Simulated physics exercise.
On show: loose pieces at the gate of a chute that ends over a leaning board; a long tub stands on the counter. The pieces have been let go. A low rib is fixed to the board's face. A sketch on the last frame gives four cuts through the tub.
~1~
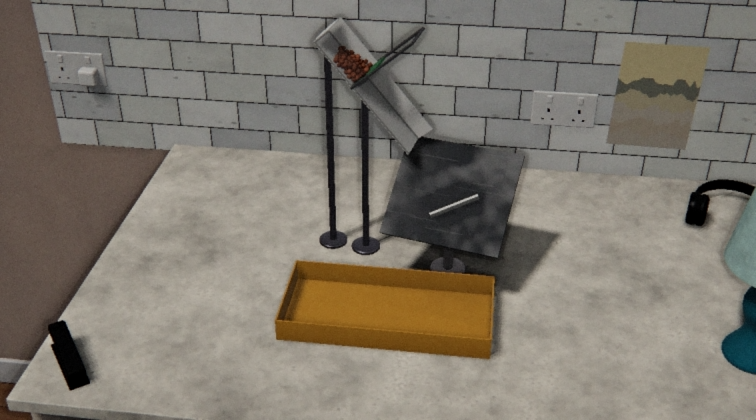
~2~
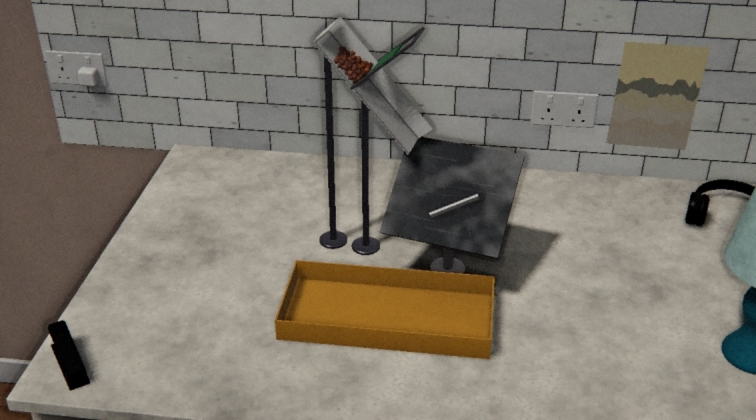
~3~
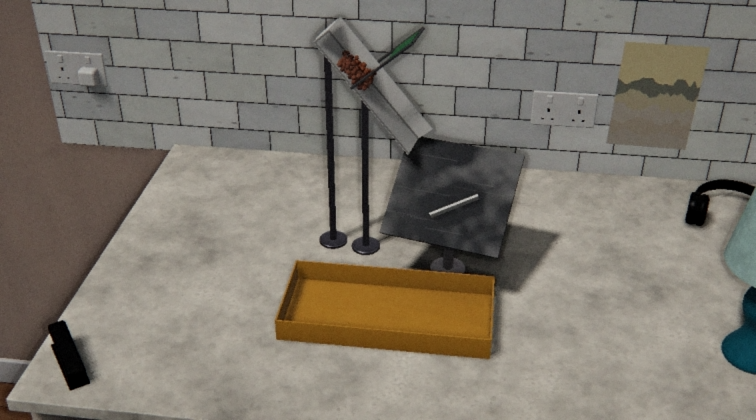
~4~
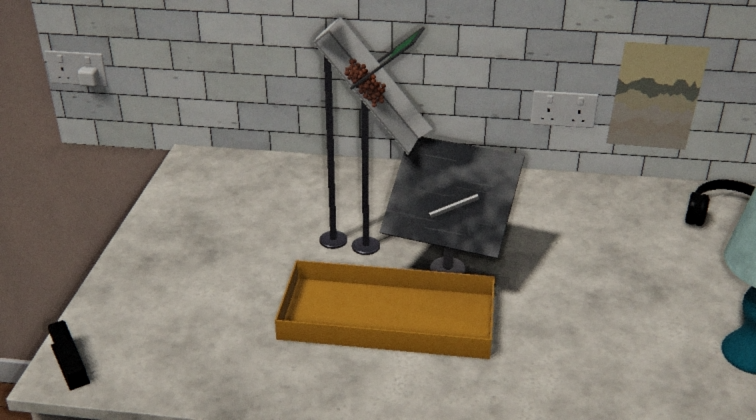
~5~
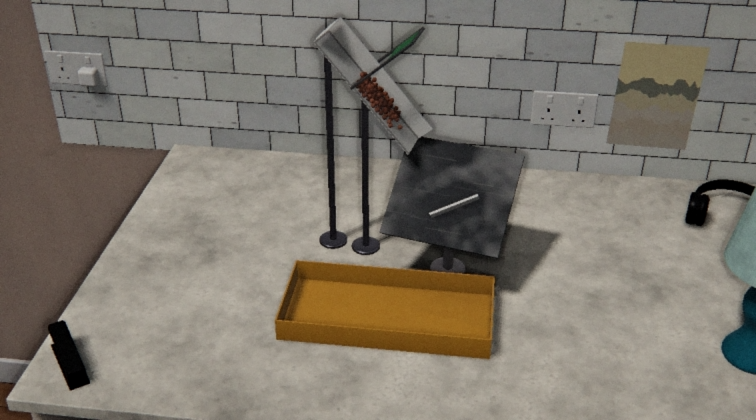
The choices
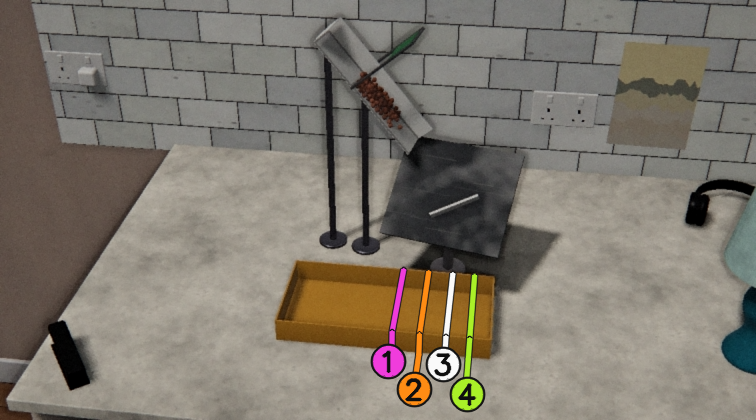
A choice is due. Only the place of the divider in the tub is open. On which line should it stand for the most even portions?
It is 1.
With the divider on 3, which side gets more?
Left.
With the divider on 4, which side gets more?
The left side.
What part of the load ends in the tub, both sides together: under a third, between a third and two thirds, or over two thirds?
Between a third and two thirds.
On the marked copy, line 1 crosses the front rim at (392, 331); line 2 crosses the front rim at (419, 333); line 3 crosses the front rim at (446, 336); line 4 crosses the front rim at (469, 338).
With 1, of what is caught, about half on the left of the divider, about half on the right.
With 2, of what is caught, most on the left of the divider, about a quarter on the right.
With 3, of what is caught, nearly all on the left of the divider, a small part on the right.
With 4, of what is caught, nearly all on the left of the divider, a small part on the right.
